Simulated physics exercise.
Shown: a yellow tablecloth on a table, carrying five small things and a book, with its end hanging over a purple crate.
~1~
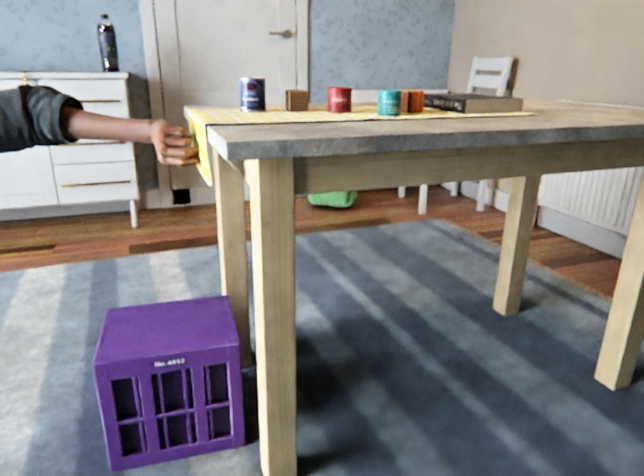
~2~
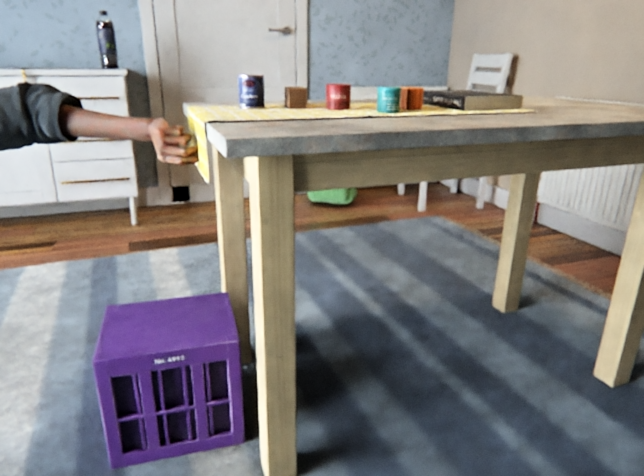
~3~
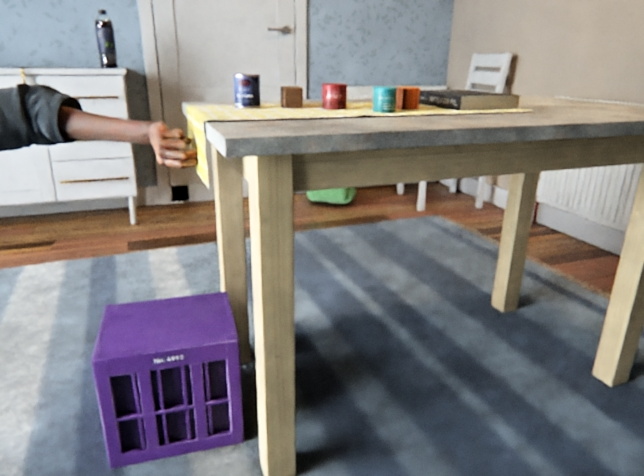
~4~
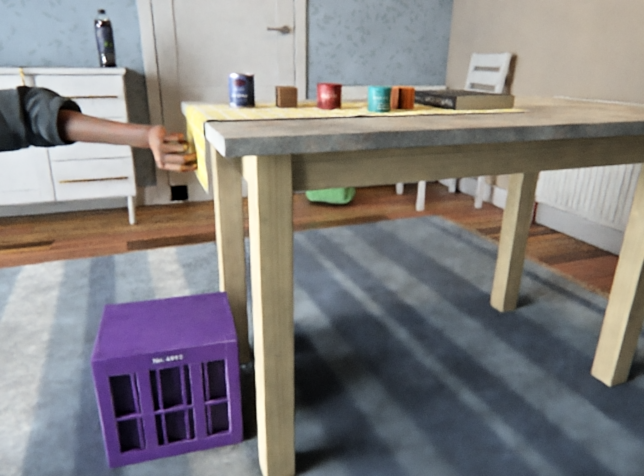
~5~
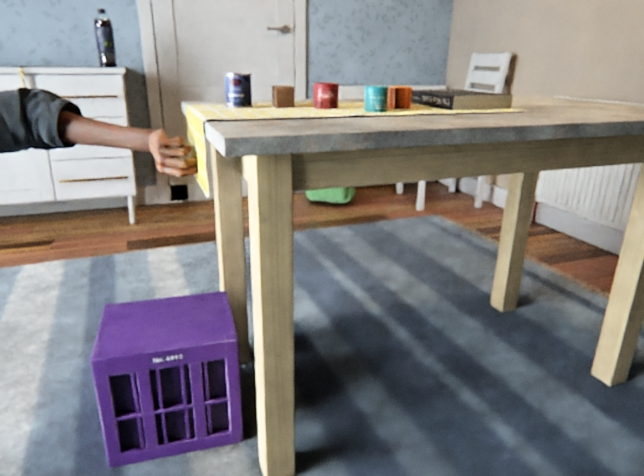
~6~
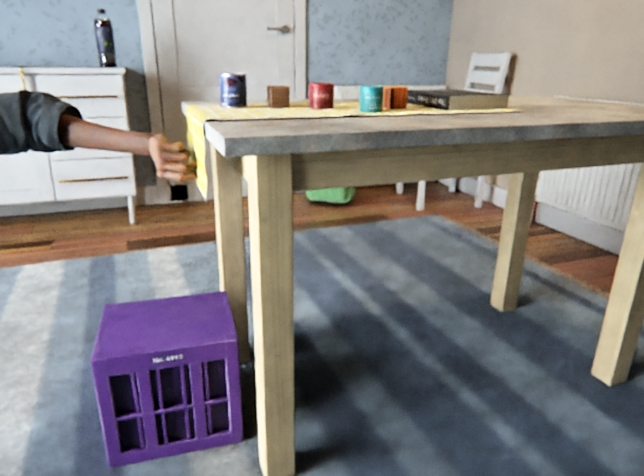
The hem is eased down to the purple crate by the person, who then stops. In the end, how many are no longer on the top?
Off the top: Three.
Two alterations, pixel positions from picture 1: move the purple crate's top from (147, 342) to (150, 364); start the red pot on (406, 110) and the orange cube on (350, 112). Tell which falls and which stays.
The red pot stays put, the orange cube is lost.
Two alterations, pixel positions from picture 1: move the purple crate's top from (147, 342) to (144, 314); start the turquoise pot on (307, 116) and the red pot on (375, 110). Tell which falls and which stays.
The turquoise pot is lost, the red pot stays put.
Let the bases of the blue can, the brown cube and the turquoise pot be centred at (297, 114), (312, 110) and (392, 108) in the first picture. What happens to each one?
Outcome: Blue can falls away, brown cube falls away, turquoise pot stays aboard.
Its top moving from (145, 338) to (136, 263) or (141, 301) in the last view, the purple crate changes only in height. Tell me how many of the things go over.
The count comes out 1 and 2.
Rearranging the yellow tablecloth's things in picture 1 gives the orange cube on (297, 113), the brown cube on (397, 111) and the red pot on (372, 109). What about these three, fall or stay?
You'd see the orange cube go down, the brown cube hang on and the red pot hang on.
A little later, hem near (202, 266); blue can gone.
Next, hem on the crate; blue can, brown cube and red pot gone.
When it is over, hem on the crate; blue can, brown cube and red pot gone. It carries off three.
